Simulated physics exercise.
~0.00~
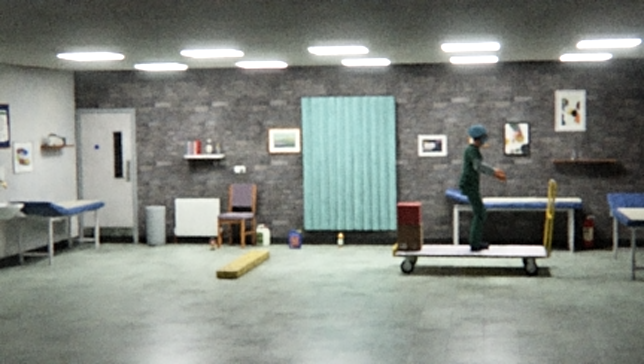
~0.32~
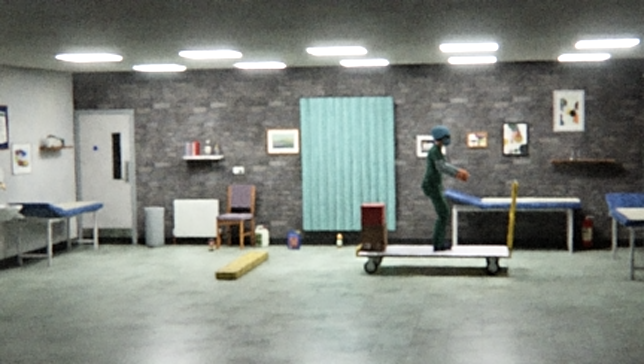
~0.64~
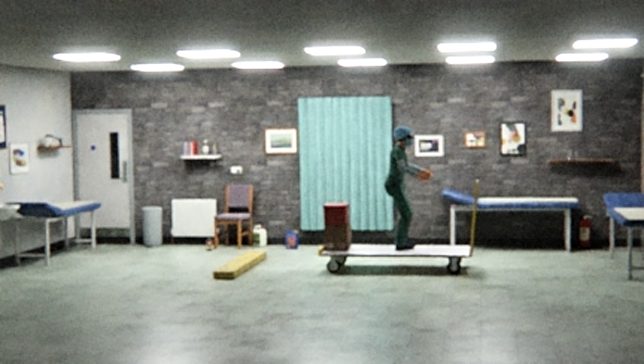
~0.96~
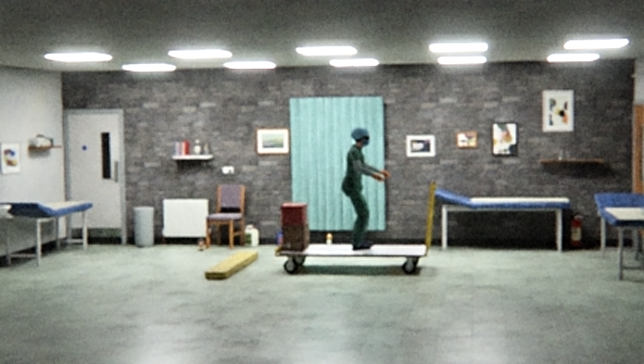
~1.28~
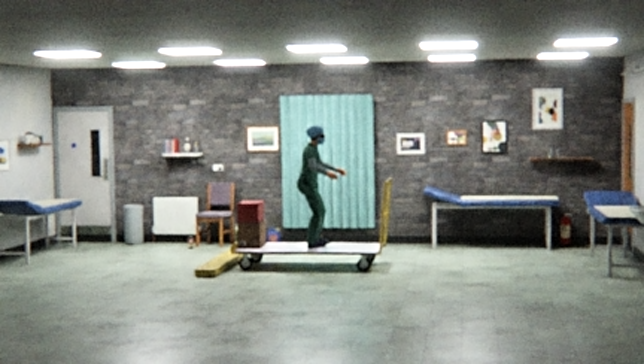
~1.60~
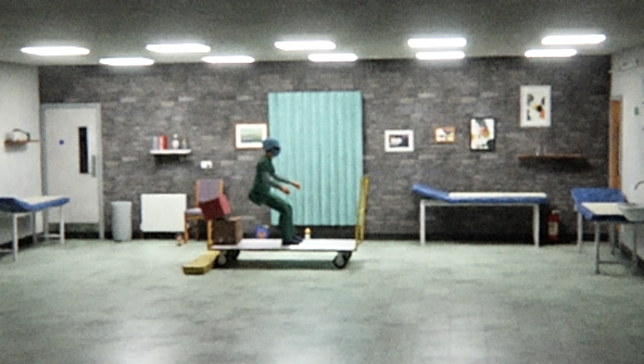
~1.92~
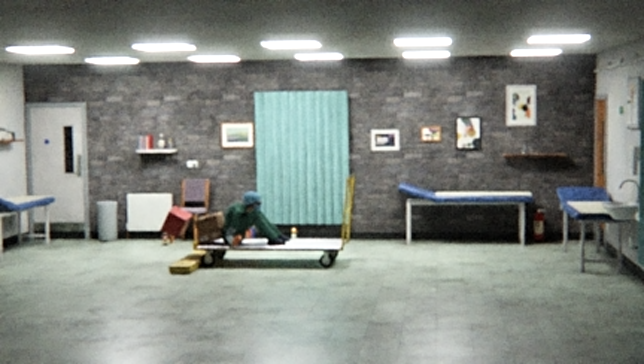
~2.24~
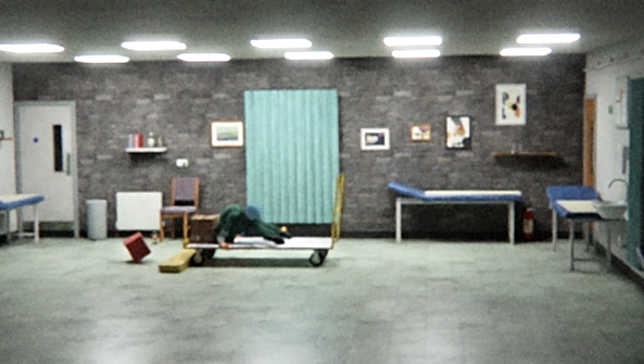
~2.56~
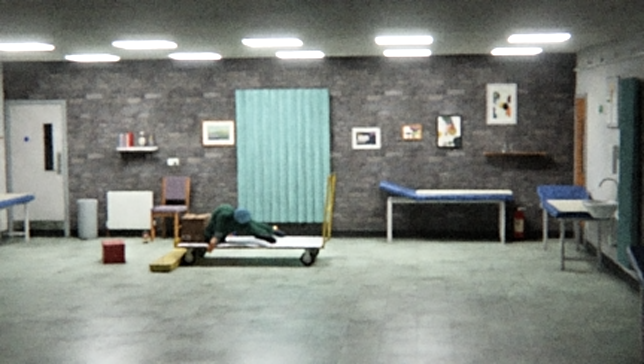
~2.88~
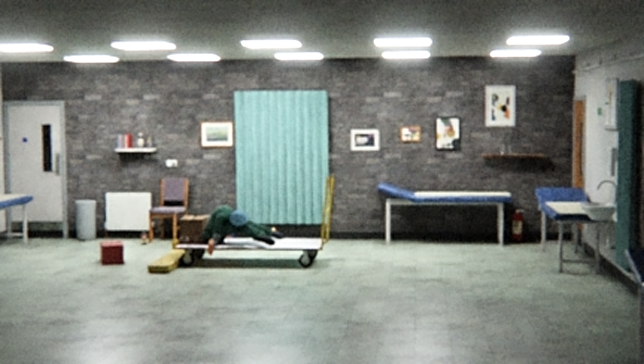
A person in dark green clothes and a blue-green cap stands on a flat white cart with a yellow handle at its right end, seen from the side across a grey-brick treatment room. A red tote sits on a brown parcel at the cart's left end. The cart rolls left past a teal curtain towards a low yellow kerb and stops against it. The tote tips off the front and tumbles to the floor, while the rider folds down onto the deck. Finally the tote lies left of the kerb, with parcel and slumped rider still aboard.
